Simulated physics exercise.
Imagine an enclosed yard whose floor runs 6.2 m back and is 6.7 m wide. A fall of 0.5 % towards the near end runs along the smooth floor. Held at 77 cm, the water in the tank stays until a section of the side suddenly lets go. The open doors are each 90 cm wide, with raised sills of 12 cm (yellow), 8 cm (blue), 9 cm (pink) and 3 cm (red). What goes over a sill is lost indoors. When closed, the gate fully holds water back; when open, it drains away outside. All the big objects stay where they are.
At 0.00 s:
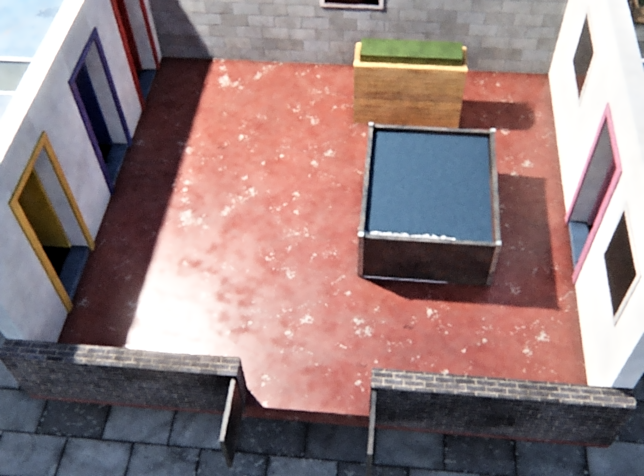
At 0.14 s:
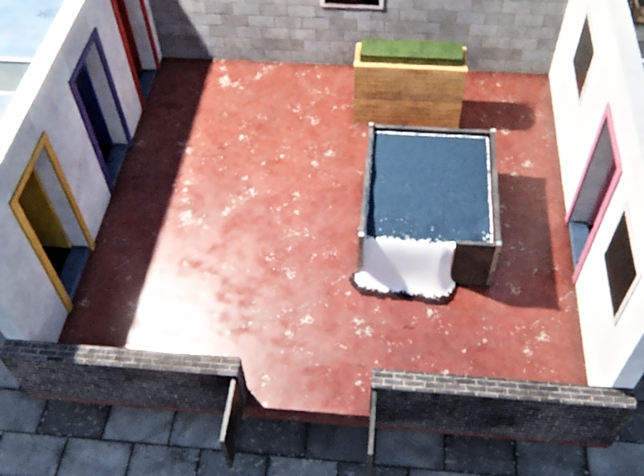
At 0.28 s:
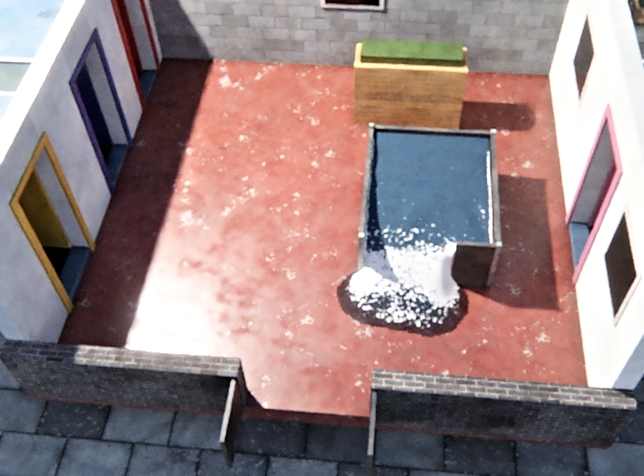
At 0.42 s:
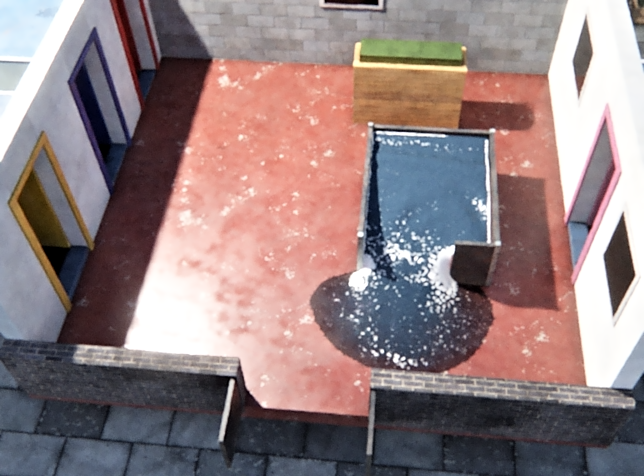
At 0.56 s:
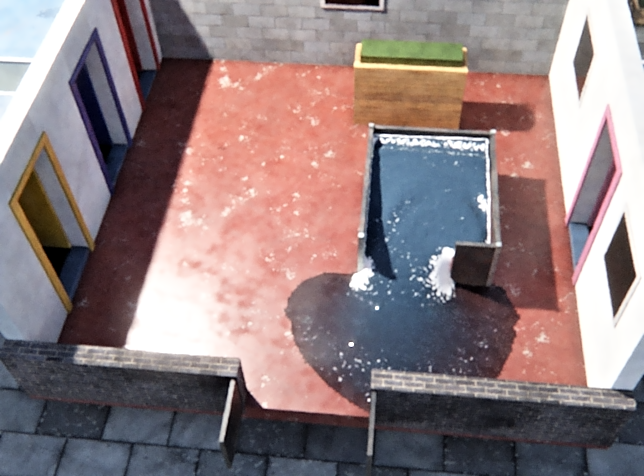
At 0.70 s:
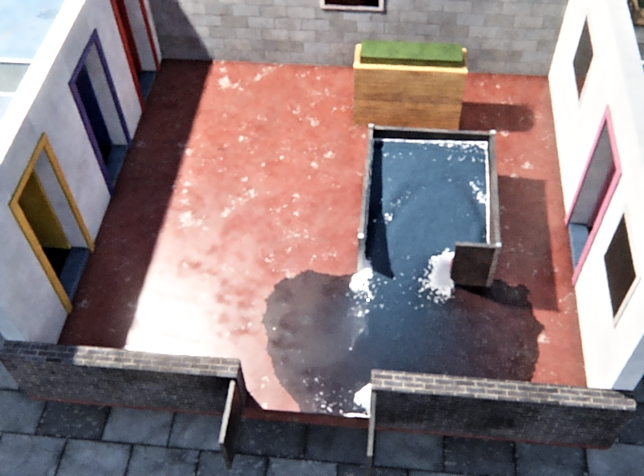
In a walled yard with a red floor and colourful door surrounds, a square tank of dark blue water stands still near a wooden box topped with green. Water then bursts from the tank's near side in a white, foaming rush and spreads into a widening dark pool, reaching the front wall and gateway.
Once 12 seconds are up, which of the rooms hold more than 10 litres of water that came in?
Yellow door - 10 litres or less. Blue door - 10 litres or less. Pink door - 10 litres or less. Red door - more than 10 litres.
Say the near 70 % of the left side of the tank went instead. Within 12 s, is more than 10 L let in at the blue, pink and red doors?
Then: Blue beyond it, pink short of it, red beyond it.
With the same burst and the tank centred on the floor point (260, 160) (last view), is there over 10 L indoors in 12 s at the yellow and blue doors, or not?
Yellow door exceeded, blue door held.
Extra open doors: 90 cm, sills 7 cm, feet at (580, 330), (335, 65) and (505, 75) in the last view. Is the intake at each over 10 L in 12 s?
Note, doorways in listed order: Goes beyond, stays short, goes beyond.
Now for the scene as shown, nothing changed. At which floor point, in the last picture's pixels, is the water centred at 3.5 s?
Balance point at about (417, 284).
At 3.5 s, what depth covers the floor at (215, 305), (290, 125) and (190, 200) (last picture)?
Close to 1, 0 and 0 centimetres.
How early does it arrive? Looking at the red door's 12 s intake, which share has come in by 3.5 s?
Around 0 percent.
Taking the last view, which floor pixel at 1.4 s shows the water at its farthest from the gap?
About (174, 382) in the last view.
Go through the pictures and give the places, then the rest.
The tank at (430, 185) is whole and still, 77 cm deep, in the first picture.
Water pours out at (407, 265) and has run 0.7 m, to (356, 277); typically 9 cm deep outside, 77 cm at the tank's back, in the second picture.
Water pours out at (407, 266) and has run 0.9 m, to (446, 326); typically 12 cm deep outside, 77 cm at the tank's back, in the third picture.
The front is at (430, 371), 1.4 m from the gap at (406, 267); 2.3 m2 of floor is under water; 73 cm left at the back of the tank, in the fourth picture.
Water pours out at (406, 268) and has run 1.9 m, to a hidden place; typically 7 cm deep outside, 66 cm at the tank's back, in the fifth picture.
Water pours out at (406, 268) and has run 2.3 m, to a hidden place; typically 6 cm deep outside, 66 cm at the tank's back, in the sixth picture.
After 1.4 s water covers 15 % of the floor and is deepest (44 cm) near (409, 402); yellow door not reached, blue door not reached, pink door not reached, red door not reached.
After 2.2 s water covers 25 % of the floor and is deepest (38 cm) near (579, 416); yellow door not reached, blue door not reached, pink door not reached, red door not reached.
After 3.5 s water covers 35 % of the floor and is deepest (24 cm) near (563, 415); yellow door 6 cm at the sill, 0 L in, blue door not reached, pink door 6 cm at the sill, 0 L in, red door not reached.
After 7.0 s water covers 65 % of the floor and is deepest (12 cm) near (543, 105); yellow door 5 cm at the sill, 0 L in, blue door 2 cm at the sill, 0 L in, pink door 4 cm at the sill, 0 L in, red door not reached.
After 12.0 s water covers 95 % of the floor and is deepest (6 cm) near (147, 100); yellow door 3 cm at the sill, 0 L in, blue door 5 cm at the sill, 0 L in, pink door 4 cm at the sill, 0 L in, red door 6 cm at the sill, 25 L in.
